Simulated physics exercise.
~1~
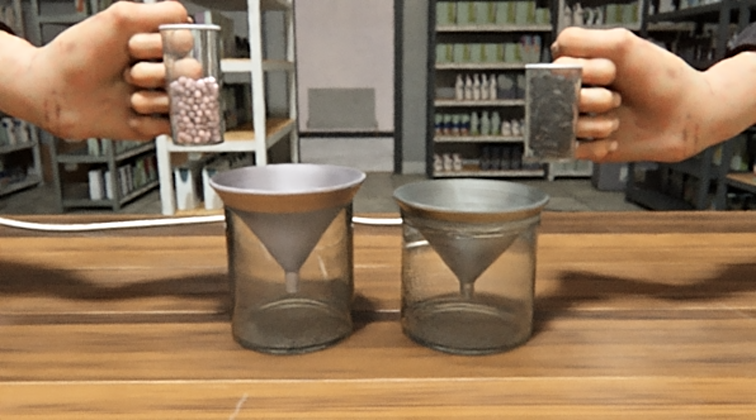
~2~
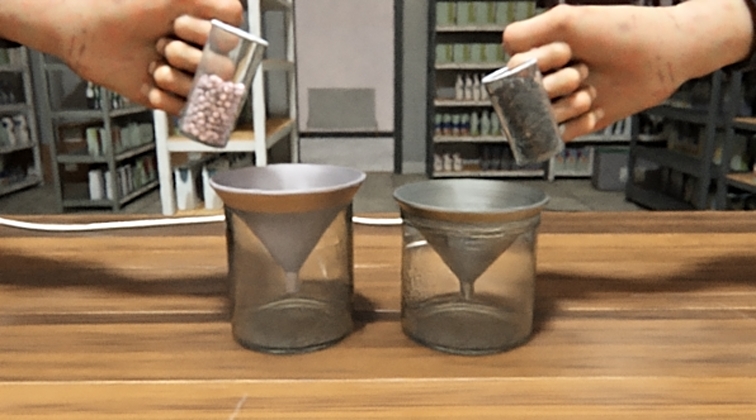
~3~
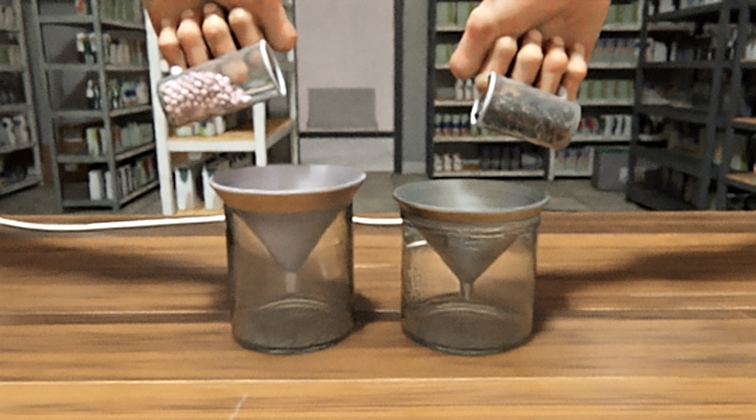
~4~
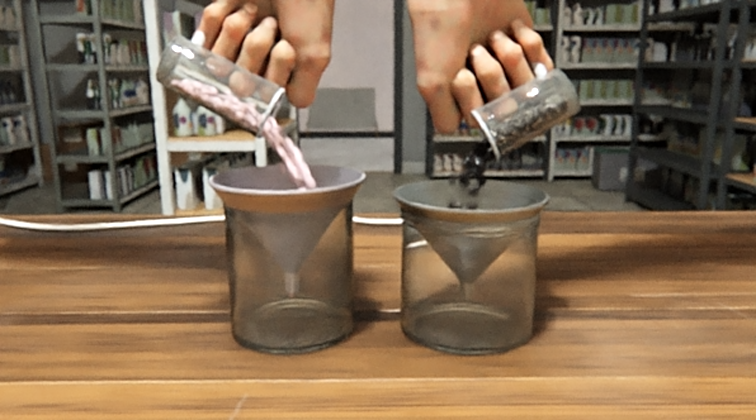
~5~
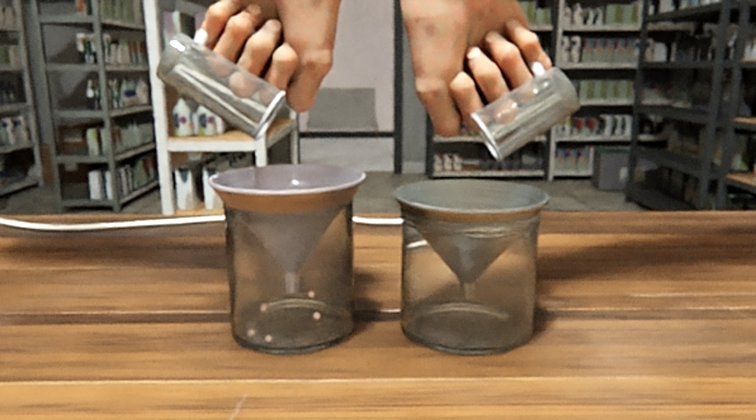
In a room lined with shelves of bottles, a still, level view looks across a wooden table where two grey funnels stand in clear glass jars. A hand on each side holds a small clear cup above them, the left filled with pale pink beads and the right with dark pieces. Both hands tilt the cups inward until they lie on their sides, then tip them further, and the contents stream into the funnels. The cups end up empty, still held overhead. A few pink beads sit in the left jar, while the right jar stays empty, its dark load held in the funnel.
